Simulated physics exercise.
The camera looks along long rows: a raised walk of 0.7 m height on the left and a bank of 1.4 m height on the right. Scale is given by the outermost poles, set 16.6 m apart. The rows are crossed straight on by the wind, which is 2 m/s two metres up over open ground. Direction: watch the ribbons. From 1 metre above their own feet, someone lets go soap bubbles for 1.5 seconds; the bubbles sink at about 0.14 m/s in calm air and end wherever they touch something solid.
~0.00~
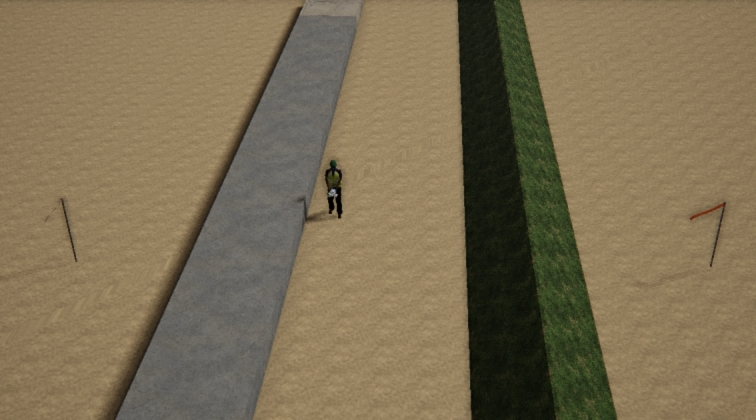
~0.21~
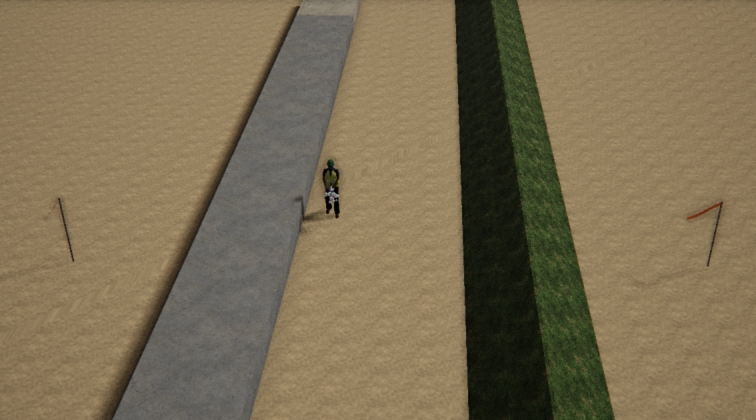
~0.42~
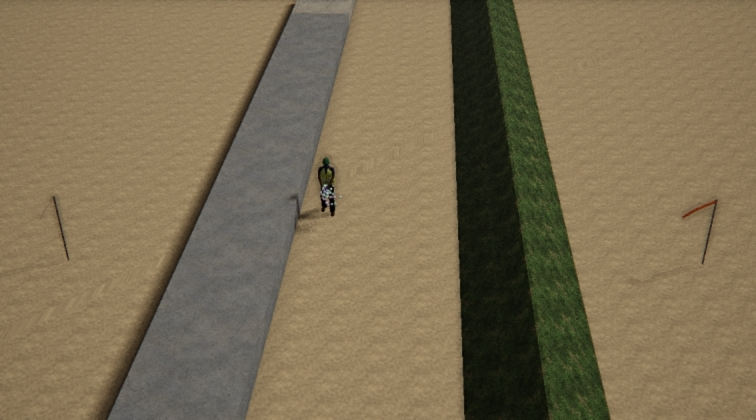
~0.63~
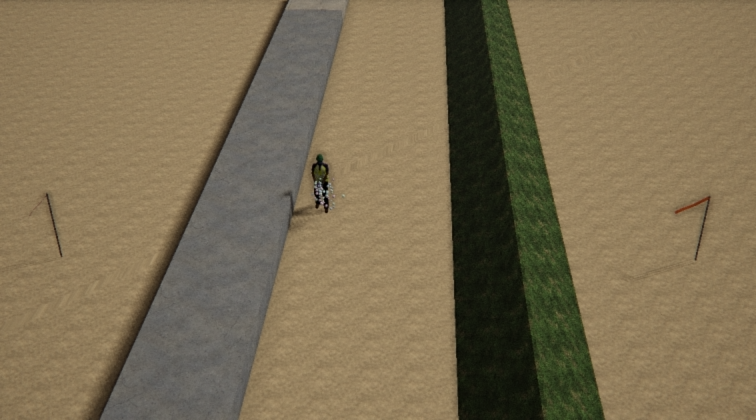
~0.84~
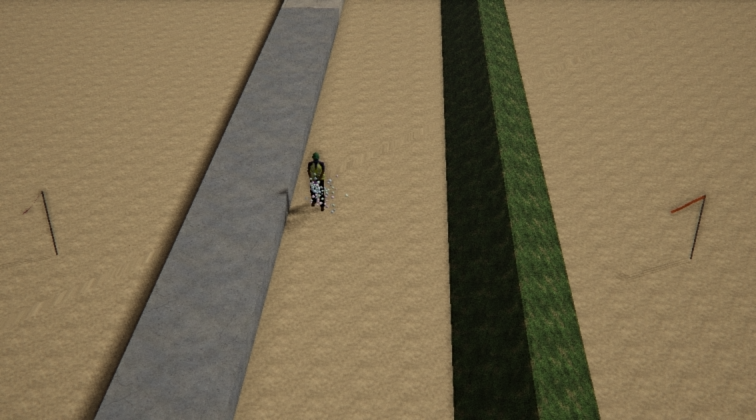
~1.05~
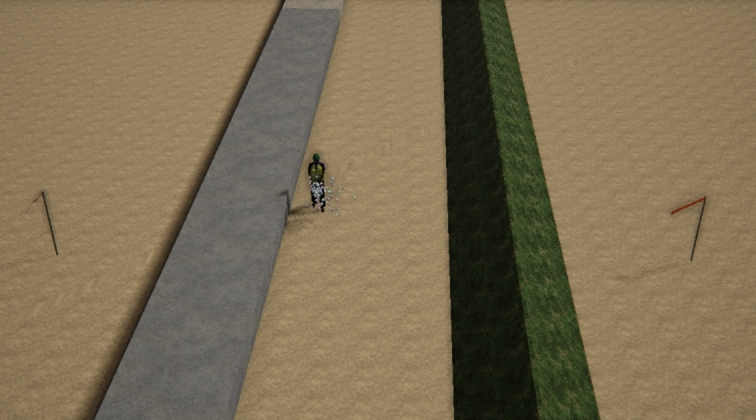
Small pale bubbles spread in a slowly widening cluster around a person beside the grey walk.
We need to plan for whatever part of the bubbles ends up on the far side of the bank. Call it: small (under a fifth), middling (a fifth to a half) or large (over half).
Small.
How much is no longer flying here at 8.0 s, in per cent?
Estimated share: Close to 60 %.
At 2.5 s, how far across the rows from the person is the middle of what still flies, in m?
About 0.5 m.
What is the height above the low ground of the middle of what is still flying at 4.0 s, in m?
0.6 m.
After 2.5 s, 0 % is beyond the bank; 5 % has touched down or left; the middle of what still flies is 0.6 m above the low ground, near (334, 200).
After 4.0 s, 0 % is beyond the bank; 27 % has touched down or left; the middle of what still flies is 0.6 m above the low ground, near (350, 202).
After 8.0 s, 0 % is beyond the bank; 61 % has touched down or left; the middle of what still flies is 0.8 m above the low ground, near (384, 196).
After 20.0 s, 0 % is beyond the bank; 87 % has touched down or left; the middle of what still flies is 0.9 m above the low ground, near (393, 197).
After 45.0 s, 0 % is beyond the bank; 99 % has touched down or left.
